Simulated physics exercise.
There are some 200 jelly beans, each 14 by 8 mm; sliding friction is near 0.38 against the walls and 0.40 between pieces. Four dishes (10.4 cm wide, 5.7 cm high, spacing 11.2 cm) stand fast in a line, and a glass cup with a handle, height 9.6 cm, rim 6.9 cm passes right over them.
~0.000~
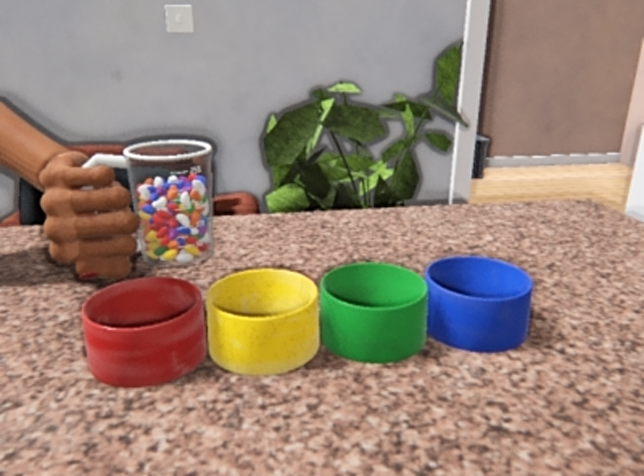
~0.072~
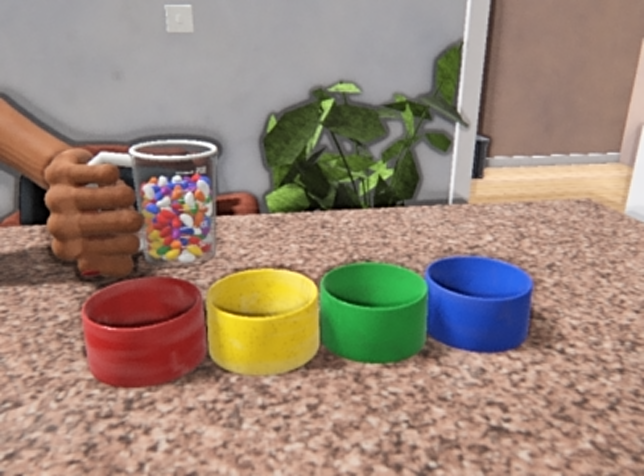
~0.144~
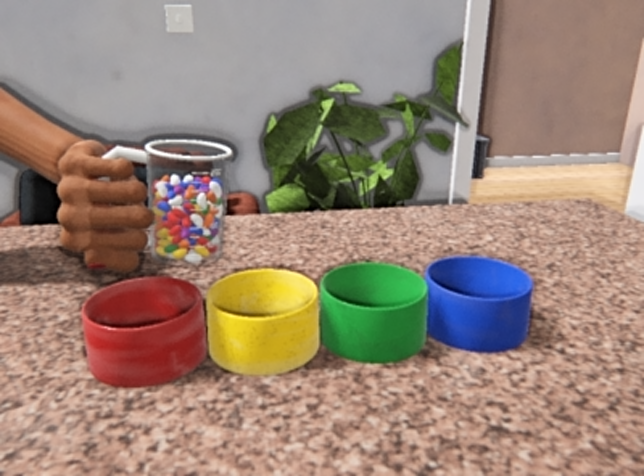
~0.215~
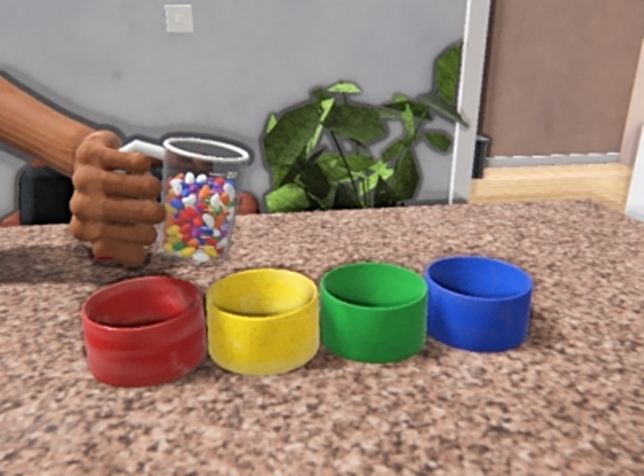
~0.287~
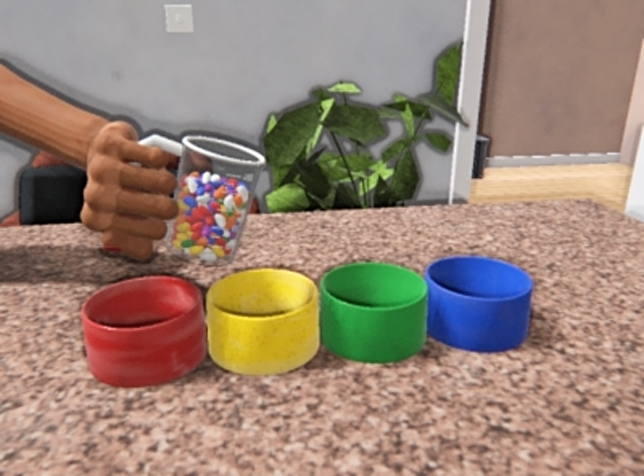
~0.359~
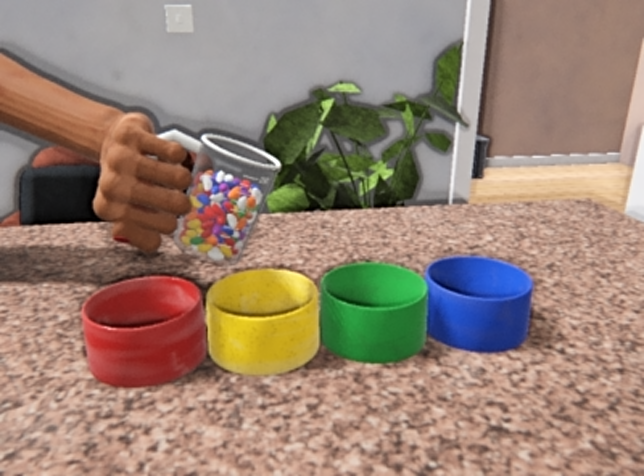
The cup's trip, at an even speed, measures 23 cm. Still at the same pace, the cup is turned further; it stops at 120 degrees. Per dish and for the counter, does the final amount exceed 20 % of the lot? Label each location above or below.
Labels - red dish: Below, blue dish: Above, green dish: Below, yellow dish: Below, counter: Below.
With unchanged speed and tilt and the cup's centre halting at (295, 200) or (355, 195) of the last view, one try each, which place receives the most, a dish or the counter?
I'd bet on green for the first try and green for the second.
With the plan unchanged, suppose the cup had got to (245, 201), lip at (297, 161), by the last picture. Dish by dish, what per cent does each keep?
Kept per dish: Red = 0, blue = 100, green = 0, yellow = 0.
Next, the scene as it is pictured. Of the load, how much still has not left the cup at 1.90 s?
5 %.
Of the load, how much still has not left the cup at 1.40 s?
I'd estimate some 100 per cent of the load.
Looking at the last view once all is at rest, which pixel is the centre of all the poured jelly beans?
After settling, the middle sits near (480, 308).
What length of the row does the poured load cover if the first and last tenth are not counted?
Spread: Around 5 cm.
After 0.99 s, tilt 68 degrees; cup holds 100 %.
Then, at 1.40 s, tilt 98 degrees; cup holds 100 %.
After 1.90 s, tilt 120 degrees; cup holds 5 %, blue 95 %.
By 2.8 s all is still; red 0 %, blue 100 %, green 0 %, yellow 0 %, counter 0 %.
